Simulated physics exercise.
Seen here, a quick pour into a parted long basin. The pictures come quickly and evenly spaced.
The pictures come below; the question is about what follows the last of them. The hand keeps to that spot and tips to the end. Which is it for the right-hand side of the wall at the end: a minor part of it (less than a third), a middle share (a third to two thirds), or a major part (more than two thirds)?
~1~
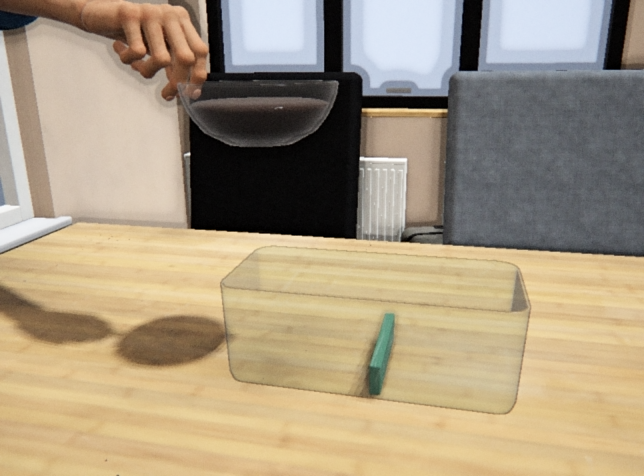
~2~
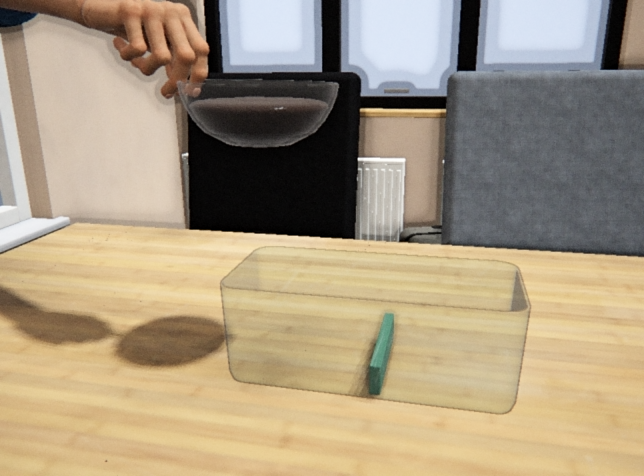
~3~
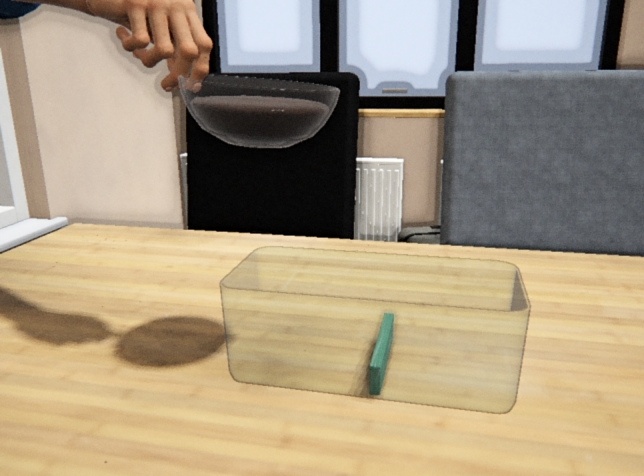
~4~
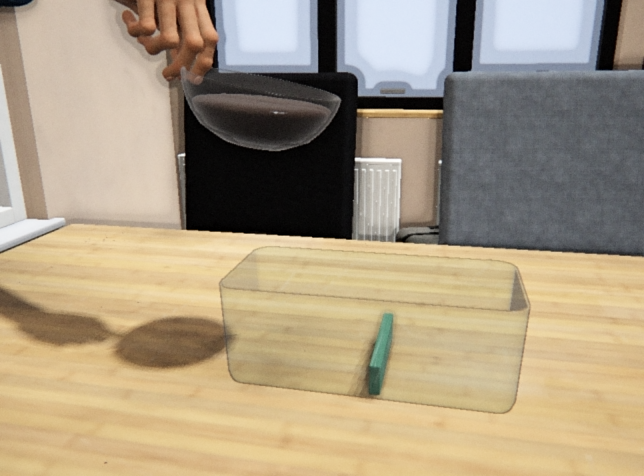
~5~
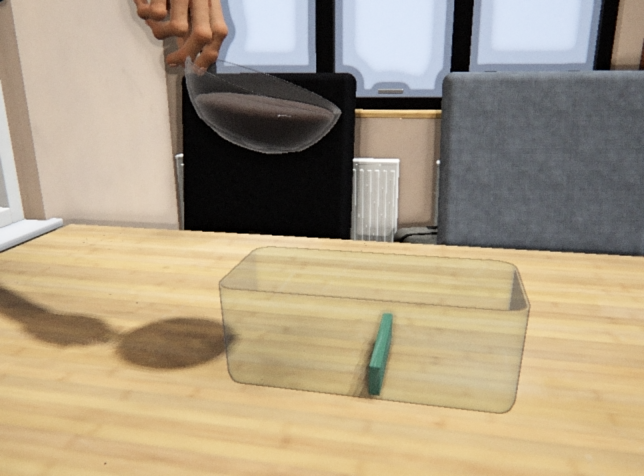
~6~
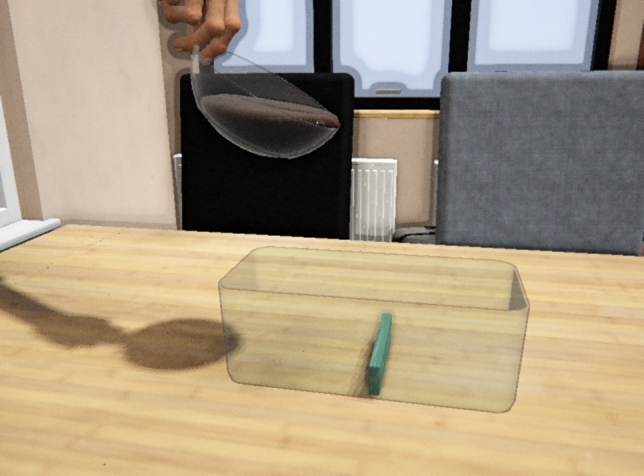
I reckon what ends right of the wall lands in the middle band of a third to two thirds.
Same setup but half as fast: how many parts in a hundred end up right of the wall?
Roughly 60 in a hundred.
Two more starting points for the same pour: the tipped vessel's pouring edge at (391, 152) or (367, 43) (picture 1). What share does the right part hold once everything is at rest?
Around 75 percent first, around 65 percent second.
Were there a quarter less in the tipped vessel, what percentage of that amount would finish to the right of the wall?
40 %.
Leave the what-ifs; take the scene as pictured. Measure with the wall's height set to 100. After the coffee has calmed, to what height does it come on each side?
30 per cent left, 40 per cent right.
A moment on, the tilt is 89° and 8 per cent is still to pour, 11 is left of the wall and 26 right of it.
Next, the tilt is 97° and 0 per cent is still to pour, 47 is left of the wall and 49 right of it.
Then the tilt is 97° and 0 per cent is still to pour, 50 is left of the wall and 48 right of it.
Later the tilt is 97° and 0 per cent is still to pour, 51 is left of the wall and 48 right of it.
At rest 51 per cent lies left of the wall, 48 right of it and 2 outside.
